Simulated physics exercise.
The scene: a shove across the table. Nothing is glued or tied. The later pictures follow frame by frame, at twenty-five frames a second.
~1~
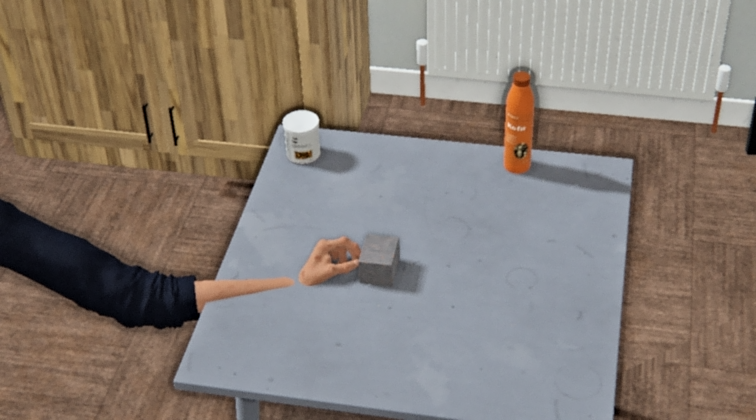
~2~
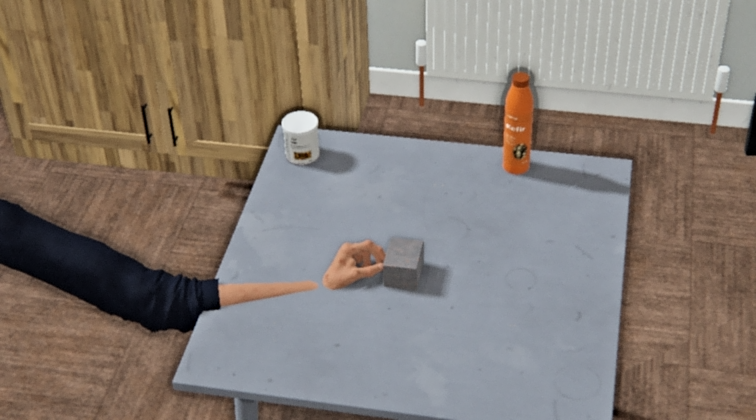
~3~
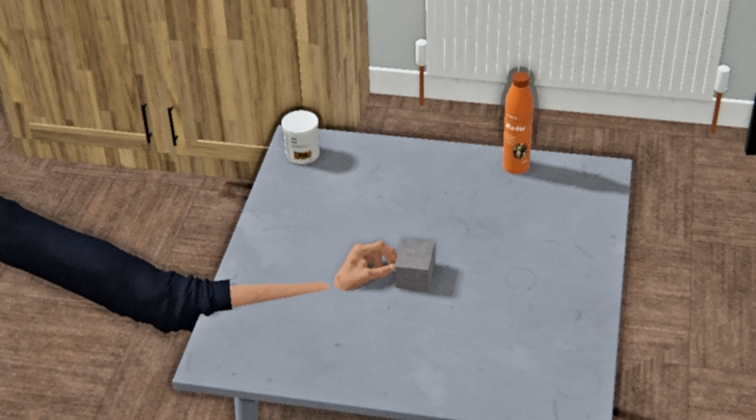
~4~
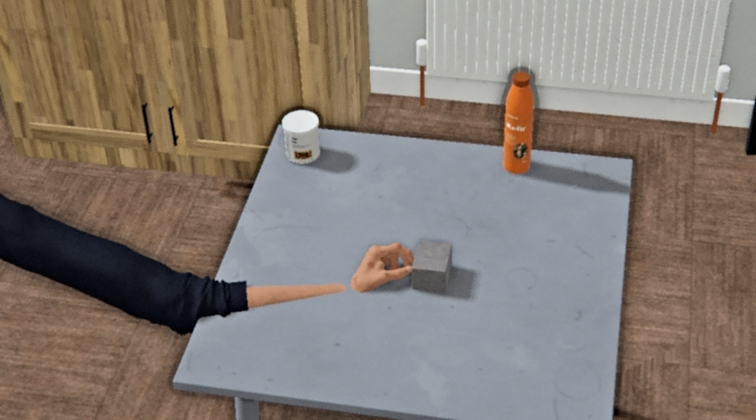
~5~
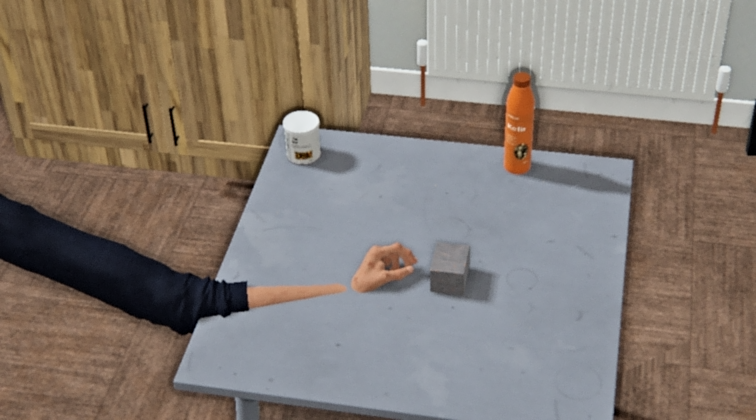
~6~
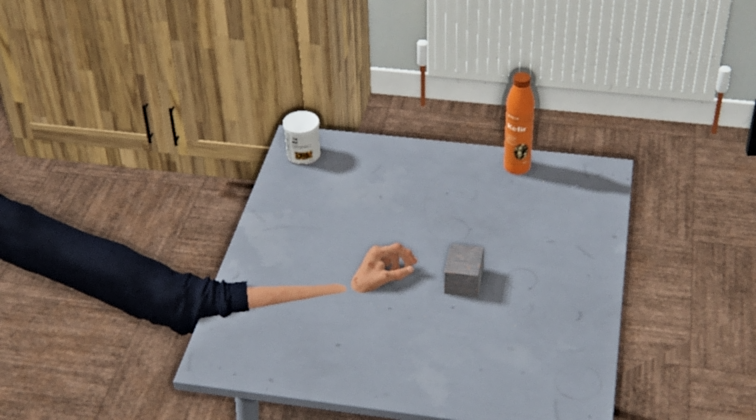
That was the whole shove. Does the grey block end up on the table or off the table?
The grey block stays on the table.
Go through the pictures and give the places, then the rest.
Under the hand; grey block (379, 260), in the first picture.
Under the hand; grey block (404, 264), in the second picture.
Under the hand; grey block (415, 265), in the third picture.
Grey block (432, 266), in the fourth picture.
Grey block (450, 269) shifted a little, in the fifth picture.
Grey block (464, 270) shifted about its own width, in the sixth picture.
Then, 0.10 s on from there, grey block shifted about its own width near (486, 273).
Then, 0.30 s on from there, grey block shifted about its own width near (490, 273).
In the end, moved from the start, grey block. At the end, from the last picture's camera, grey block near (490, 273).
